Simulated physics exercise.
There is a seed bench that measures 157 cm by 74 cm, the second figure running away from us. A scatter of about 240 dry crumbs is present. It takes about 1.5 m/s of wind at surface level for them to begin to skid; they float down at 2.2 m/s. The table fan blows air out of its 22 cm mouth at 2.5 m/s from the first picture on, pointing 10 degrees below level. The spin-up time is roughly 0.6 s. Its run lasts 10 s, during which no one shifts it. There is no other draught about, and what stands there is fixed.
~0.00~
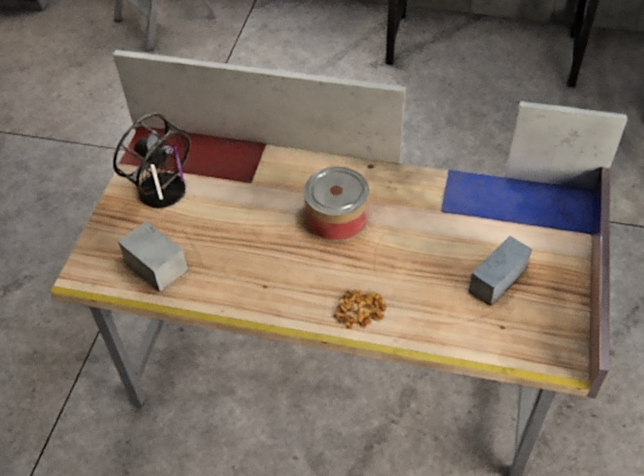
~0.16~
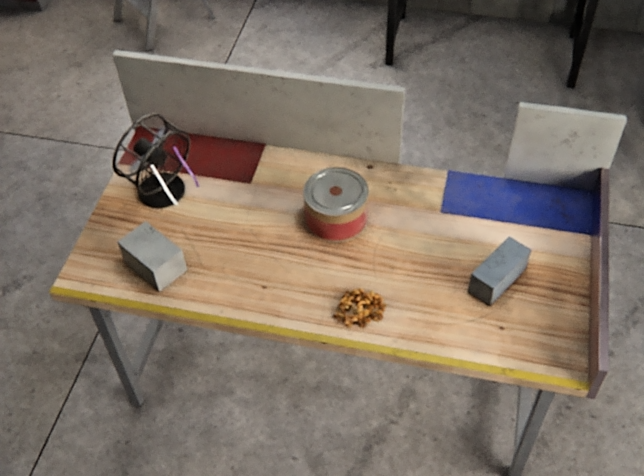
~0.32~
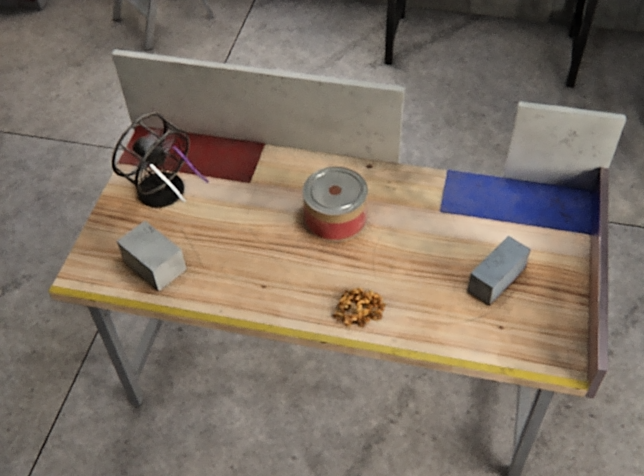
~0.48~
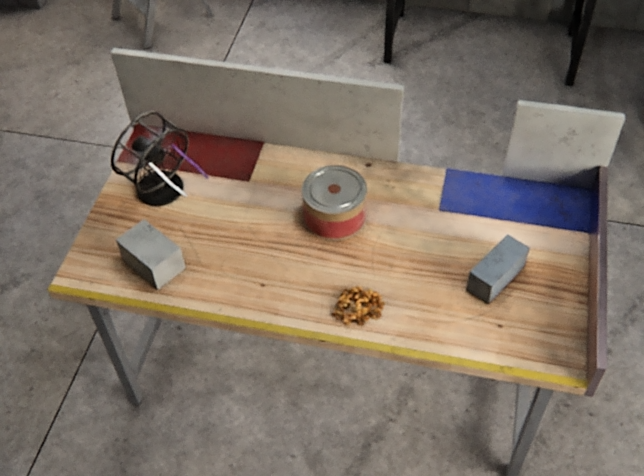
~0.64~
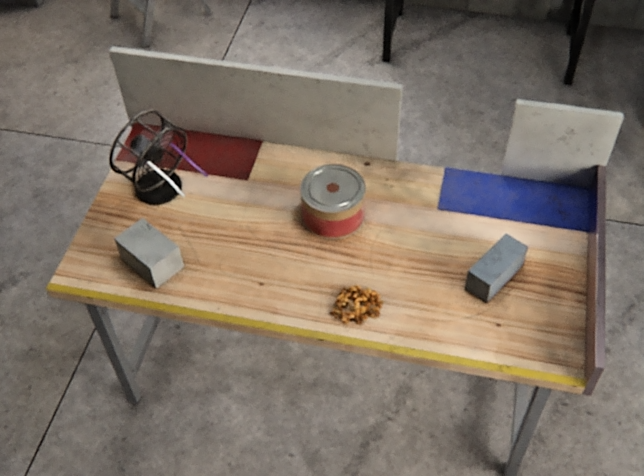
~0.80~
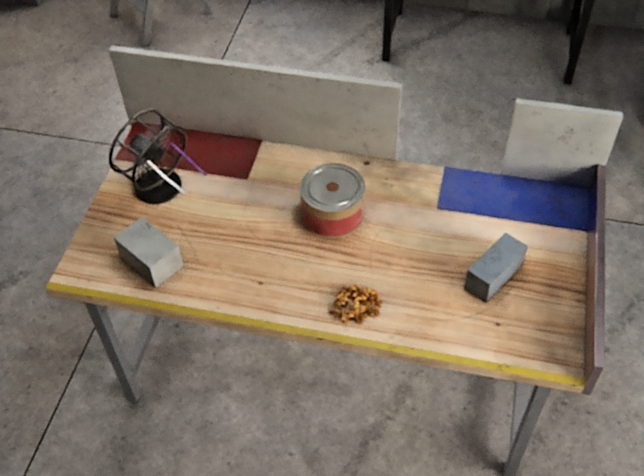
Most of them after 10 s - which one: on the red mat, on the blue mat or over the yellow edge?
It is yellow that holds the most.
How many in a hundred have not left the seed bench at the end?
Result: Some 5 %.
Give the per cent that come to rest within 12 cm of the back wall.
About 0 %.
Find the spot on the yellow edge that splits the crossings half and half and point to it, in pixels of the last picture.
At about (450, 362).
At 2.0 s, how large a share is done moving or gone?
It comes to some 90 per cent.
After 2.0 s, 6 % are on the move or not yet settled, 0 % are on the red mat, 0 % on the blue mat and 95 % over the yellow edge.
After 3.2 s, 4 % are on the move or not yet settled, 0 % are on the red mat, 0 % on the blue mat and 95 % over the yellow edge.
After 5.5 s, 3 % are on the move or not yet settled, 0 % are on the red mat, 1 % on the blue mat and 95 % over the yellow edge.
After 10.0 s, at the end, 0 % are on the red mat, 1 % on the blue mat and 95 % over the yellow edge.
